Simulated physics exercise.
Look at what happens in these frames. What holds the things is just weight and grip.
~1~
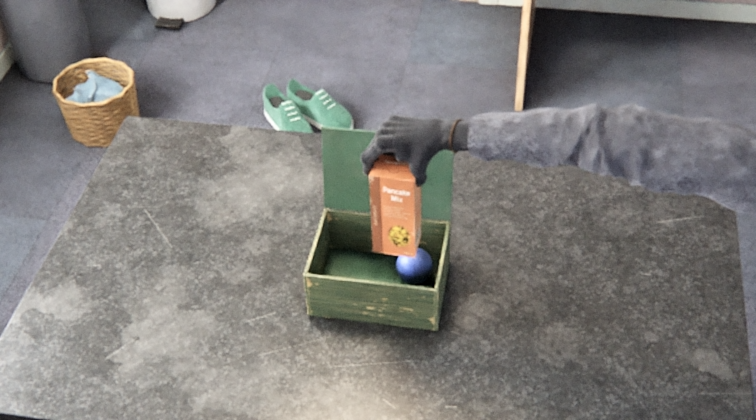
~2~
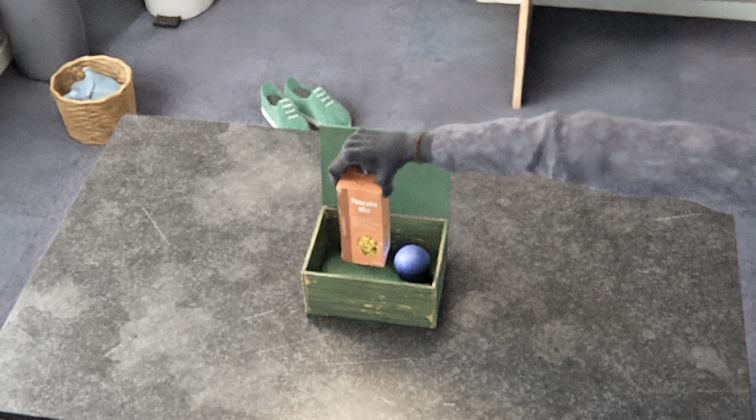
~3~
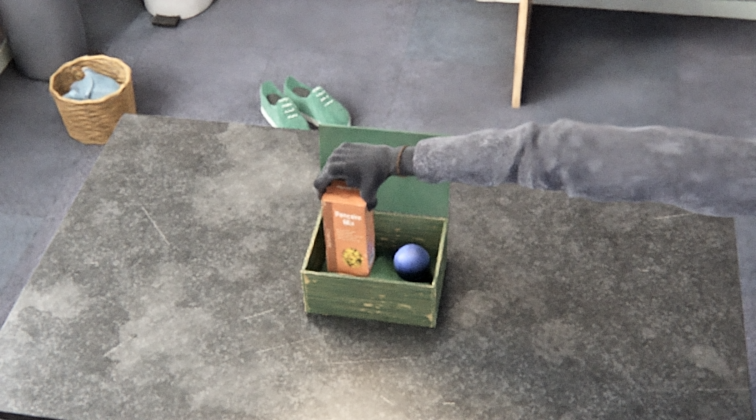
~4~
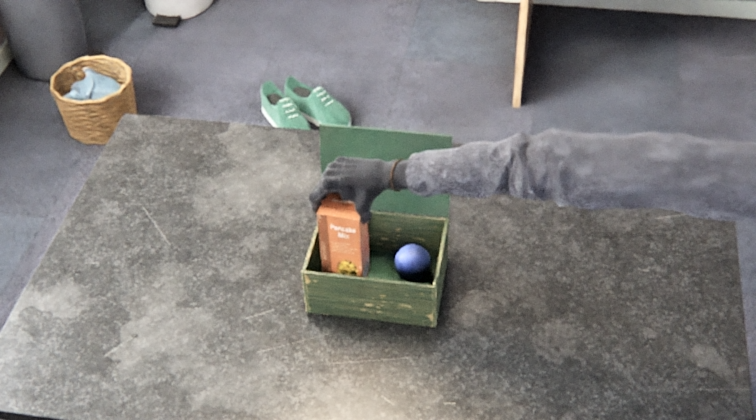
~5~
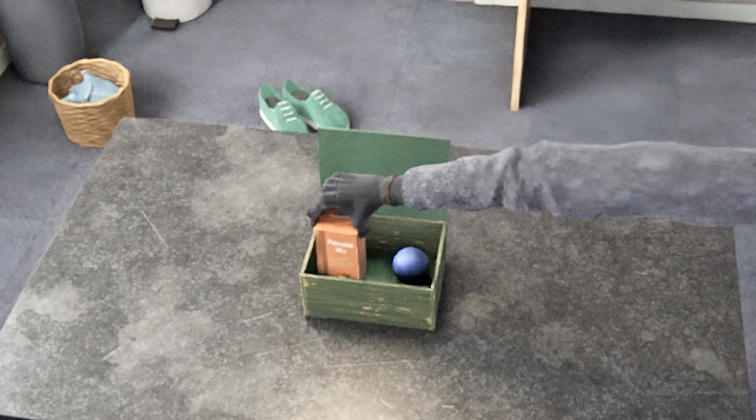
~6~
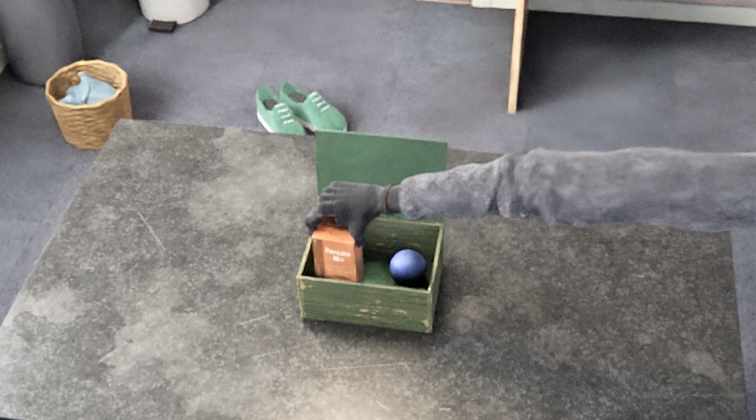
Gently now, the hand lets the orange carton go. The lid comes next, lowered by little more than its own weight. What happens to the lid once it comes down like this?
The lid is stopped short of the rim.
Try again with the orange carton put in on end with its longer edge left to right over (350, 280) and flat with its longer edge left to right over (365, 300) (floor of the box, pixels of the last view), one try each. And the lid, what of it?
First try: The lid stays propped open; second try: The lid comes down fully.
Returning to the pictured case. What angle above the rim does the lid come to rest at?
The answer is about 40 degrees.
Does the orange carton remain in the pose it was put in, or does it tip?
After all that, it keeps its set angle.
Then, 1.10 s after the last picture, lid starting down.
Then, 1.50 s after the last picture, lid 66° above the rim.
Then, 1.70 s after the last picture, lid 45° above the rim.
At rest, lid 41° above the rim; both in place. Seen from the same camera at the end, orange carton near (339, 265).
